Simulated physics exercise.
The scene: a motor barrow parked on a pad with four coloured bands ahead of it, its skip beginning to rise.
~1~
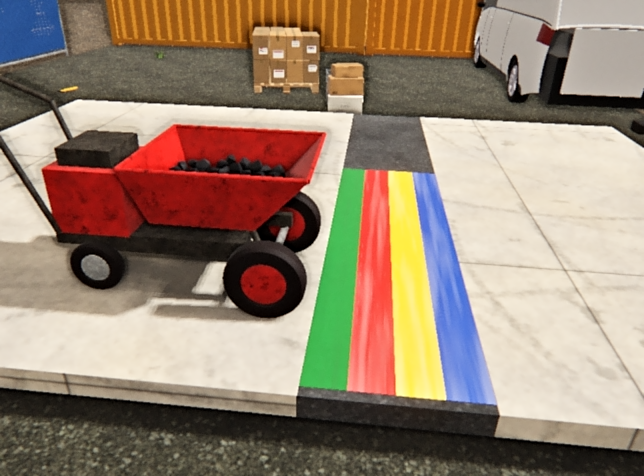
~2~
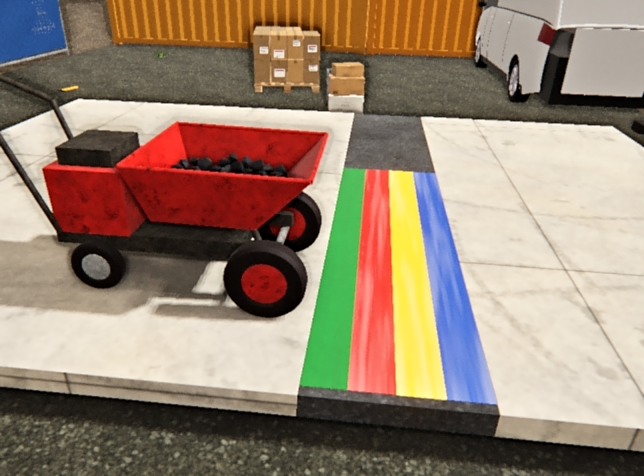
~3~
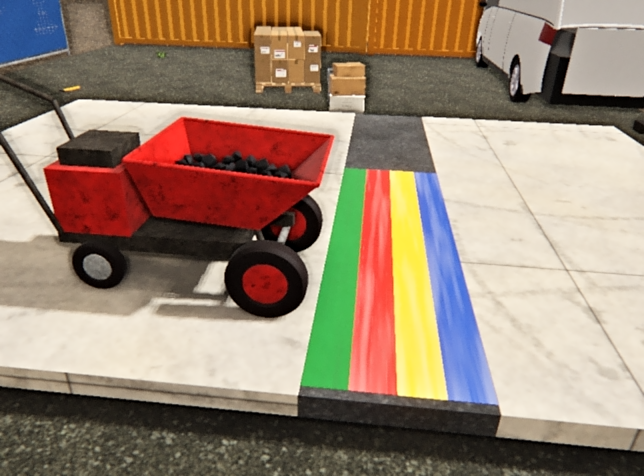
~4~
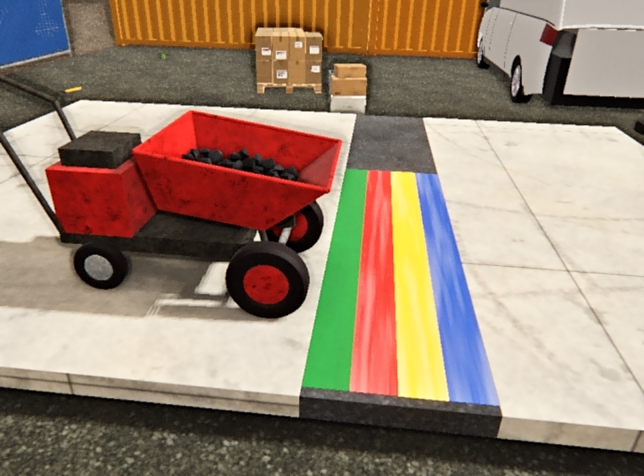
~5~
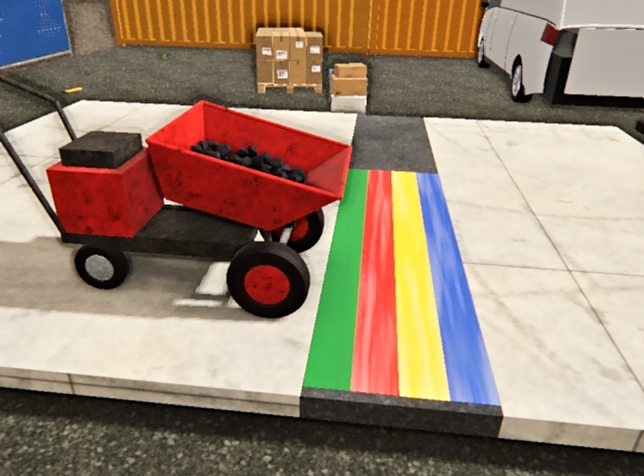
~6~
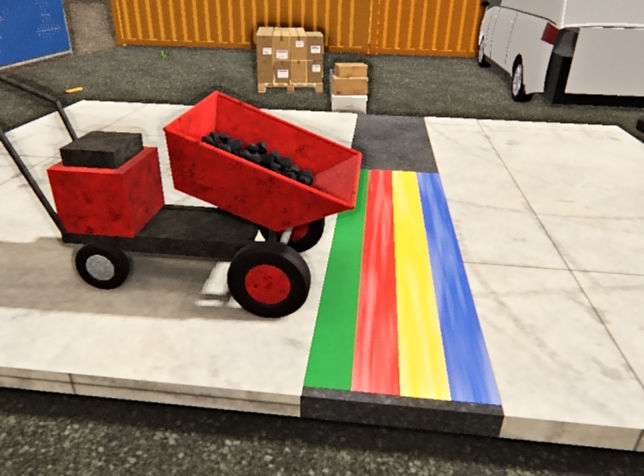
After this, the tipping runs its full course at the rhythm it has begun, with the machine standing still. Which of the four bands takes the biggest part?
Most covered: The yellow band.
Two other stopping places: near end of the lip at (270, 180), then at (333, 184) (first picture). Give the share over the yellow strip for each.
In turn 30 and 30 in a hundred.
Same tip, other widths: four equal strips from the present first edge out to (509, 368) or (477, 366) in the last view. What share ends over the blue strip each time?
Near 20 % and 30 %.
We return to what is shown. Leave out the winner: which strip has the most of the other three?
It is the blue strip.
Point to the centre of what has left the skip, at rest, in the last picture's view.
Close to (424, 283).
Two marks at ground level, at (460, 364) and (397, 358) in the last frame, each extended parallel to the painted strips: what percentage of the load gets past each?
Near 20 % and 80 %.
Soon, skip tipped steeply; all in the skip.
A while on, skip tipped right over; most in the skip; a small part over the red strip; a small part over the yellow strip.
Towards the end, skip tipped right over; a small part in the skip; a small part over the red strip; about half over the yellow strip; about a quarter over the blue strip; a small part off the paint.
Finally, skip tipped right over; a small part in the skip; none over the green strip; a small part over the red strip; about half over the yellow strip; about a quarter over the blue strip; a small part off the paint.
